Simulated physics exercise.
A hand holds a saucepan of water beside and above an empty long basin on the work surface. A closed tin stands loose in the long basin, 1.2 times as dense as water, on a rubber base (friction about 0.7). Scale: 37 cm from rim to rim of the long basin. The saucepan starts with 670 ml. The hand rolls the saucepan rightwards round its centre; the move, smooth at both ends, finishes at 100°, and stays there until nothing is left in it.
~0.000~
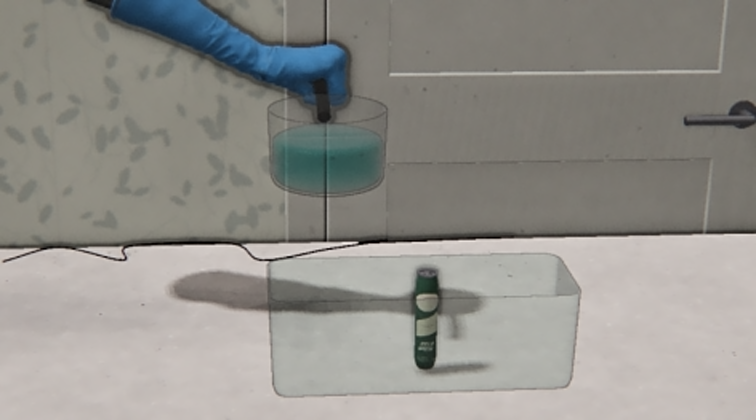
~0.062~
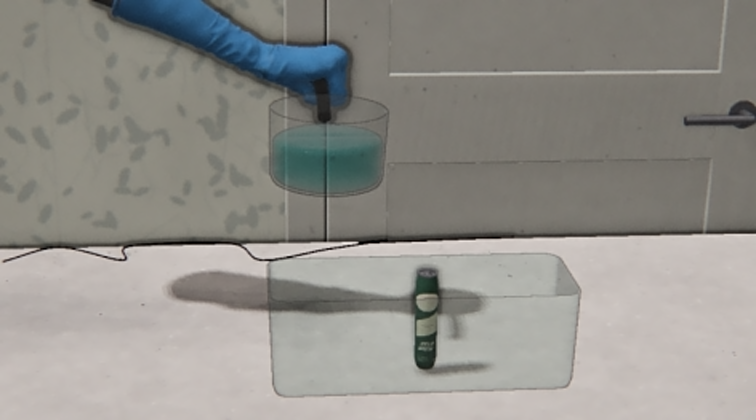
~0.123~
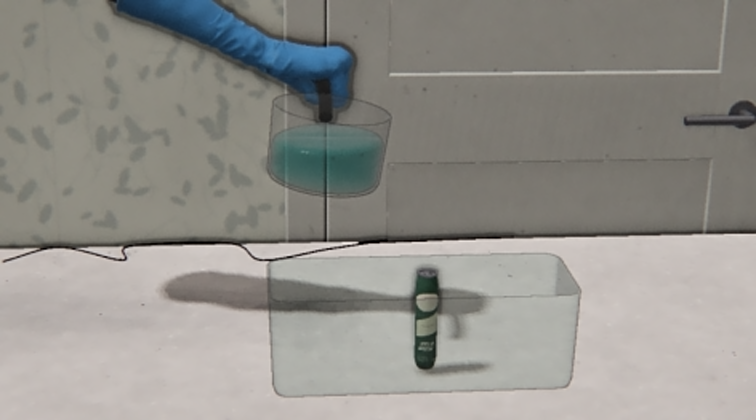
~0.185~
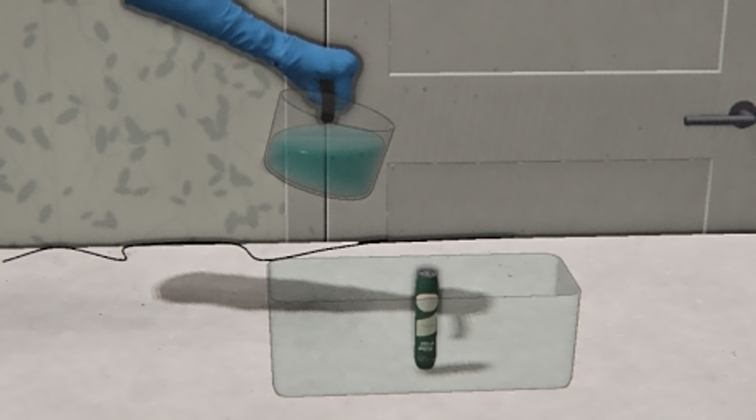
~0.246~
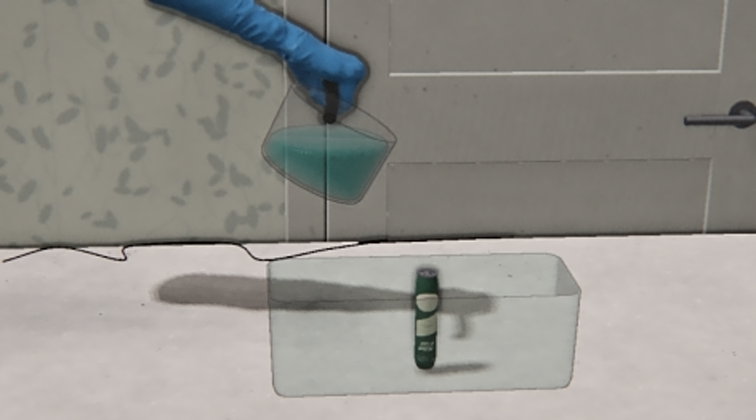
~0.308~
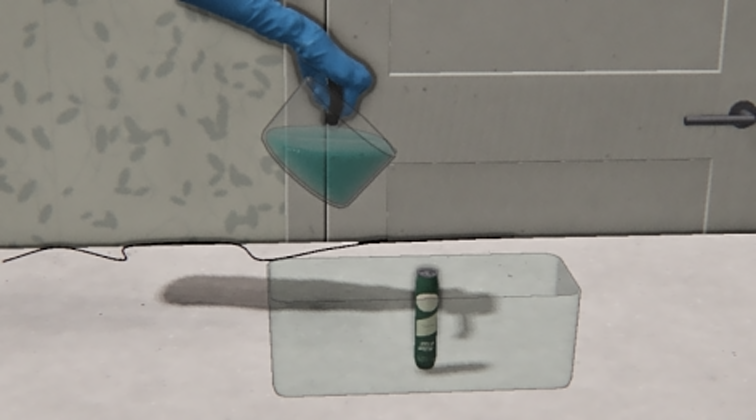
A blue-gloved hand holding a clear round container of teal liquid slowly rolls it rightwards, from upright to a steep slant, the arm shifting right as the liquid shifts inside. The unmoving view looks across a pale work surface towards a grey panelled door and a leaf-patterned wall. Below, a dark green tin with cream markings stands still in a long, clear basin.
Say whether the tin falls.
It falls.
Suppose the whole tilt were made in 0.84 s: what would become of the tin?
Then it falls.
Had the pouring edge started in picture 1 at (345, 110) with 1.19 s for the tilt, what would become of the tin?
Then it stays up.
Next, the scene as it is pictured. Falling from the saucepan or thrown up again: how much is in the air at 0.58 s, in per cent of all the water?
Near 44 in a hundred.
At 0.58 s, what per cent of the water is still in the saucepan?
Some 42 per cent.
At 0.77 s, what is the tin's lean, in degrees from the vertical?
It is at some 0°.
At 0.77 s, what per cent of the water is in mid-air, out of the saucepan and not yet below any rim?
About 14 per cent.
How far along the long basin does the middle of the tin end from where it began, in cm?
Some 8.0 cm.
Then, 0.58 s in, the tilt is 92° and 41 per cent is still to pour; the tin stands where it began.
Then, 0.77 s in, the tilt is 100° and 13 per cent is still to pour; the tin stands where it began.
Then, 0.98 s in, the tilt is 100° and 3 per cent is still to pour; the tin leans 21°.
Then, 1.20 s in, the tilt is 100° and 0 per cent is still to pour; the tin lies on its side.
Finally, the tin lies on its side.
